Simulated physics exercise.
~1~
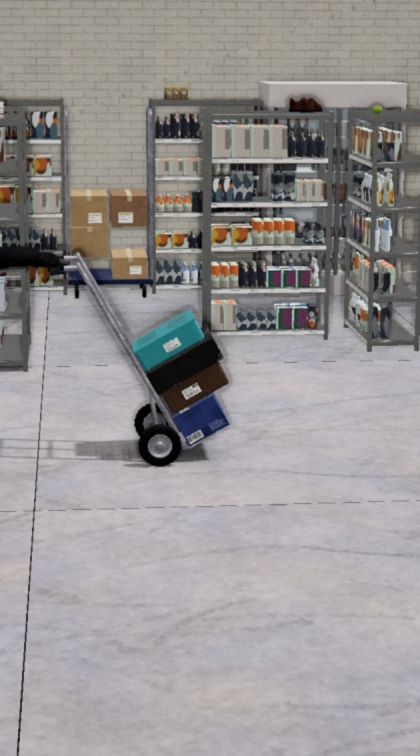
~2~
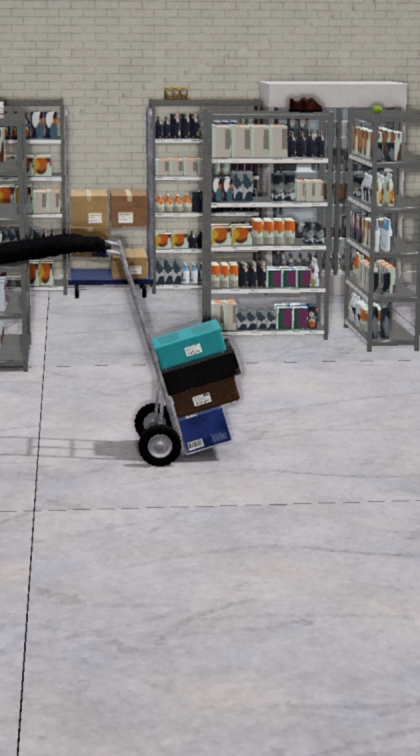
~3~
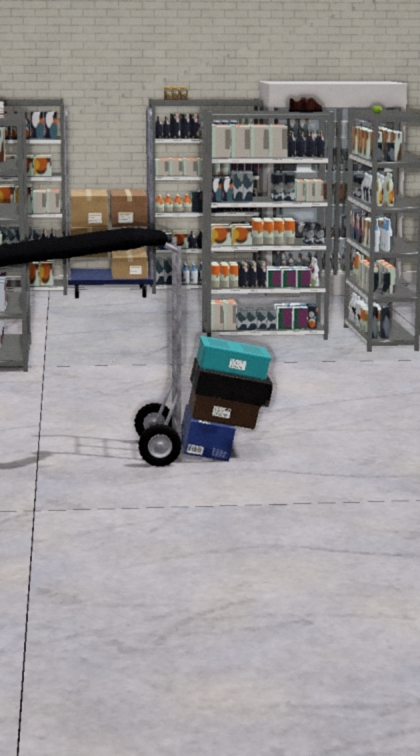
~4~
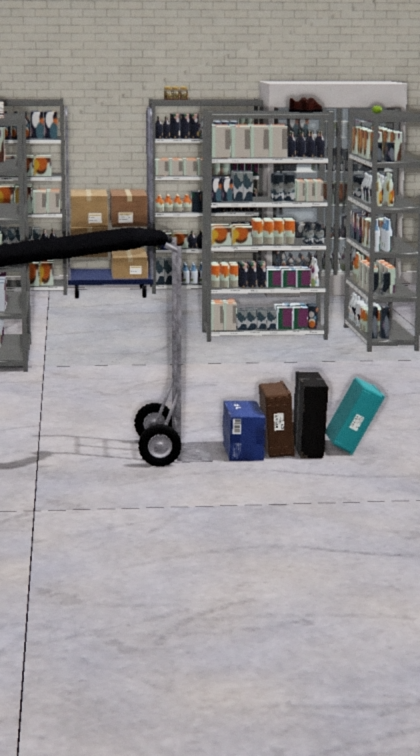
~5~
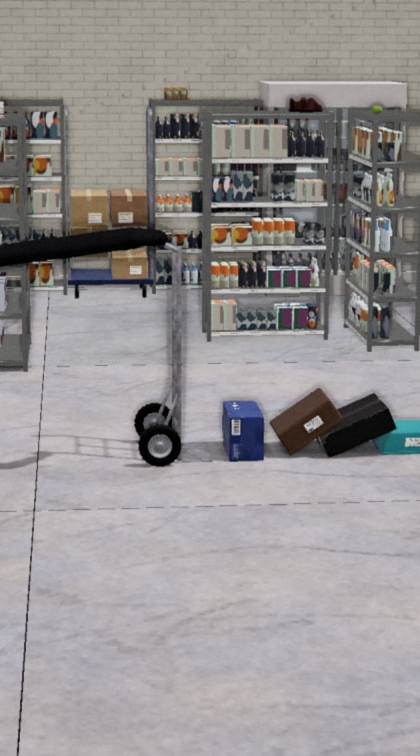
Four stacked boxes tip off a hand truck as an arm stands it upright, toppling rightward across the floor.
